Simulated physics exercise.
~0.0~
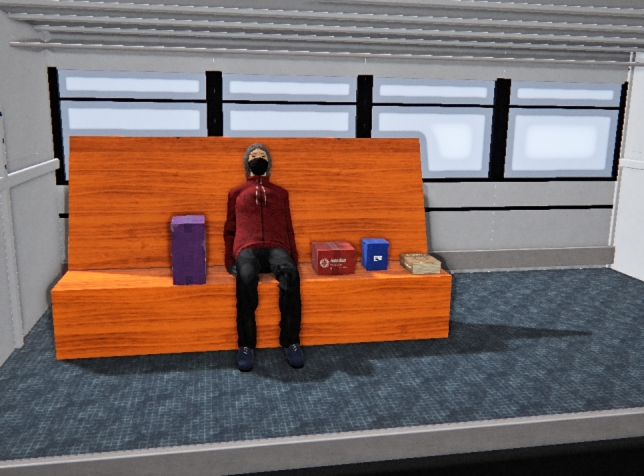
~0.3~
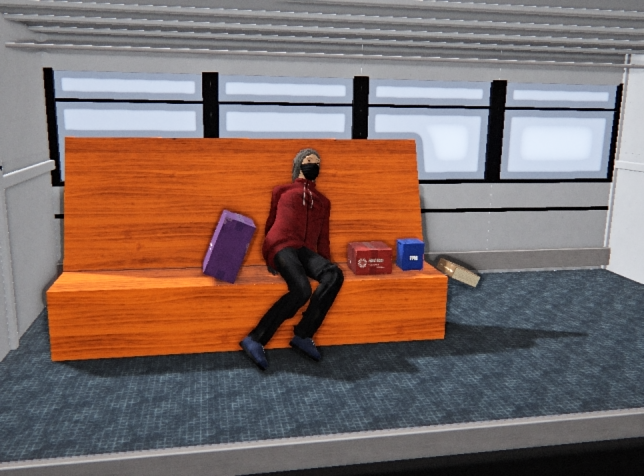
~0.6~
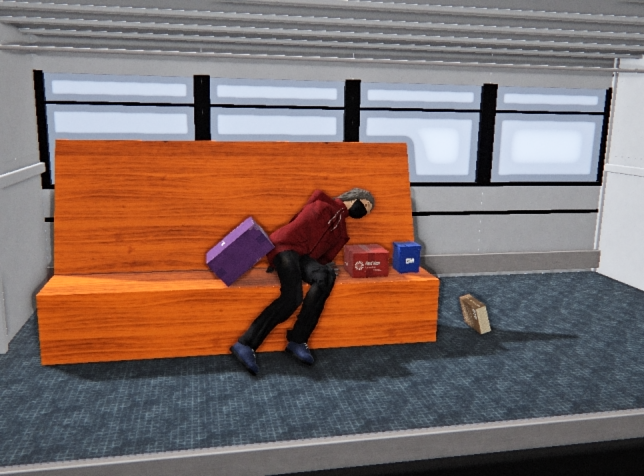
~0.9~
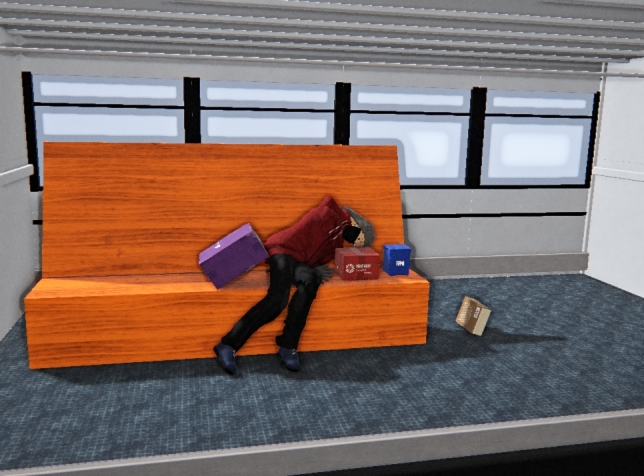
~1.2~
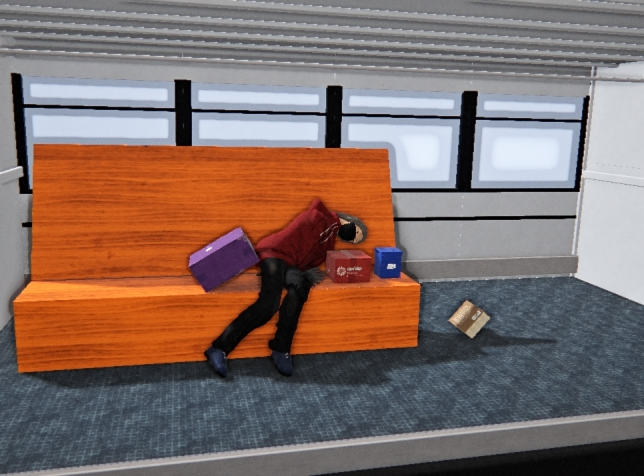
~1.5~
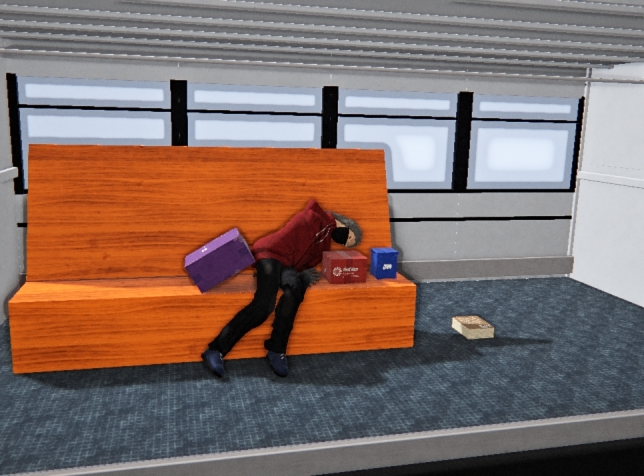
A masked person in a red jacket slumped over to the right on an orange bench, the purple box tipping against them, while a small tan box slid off the end and tumbled to the floor; the red and blue boxes shifted right but stayed on.
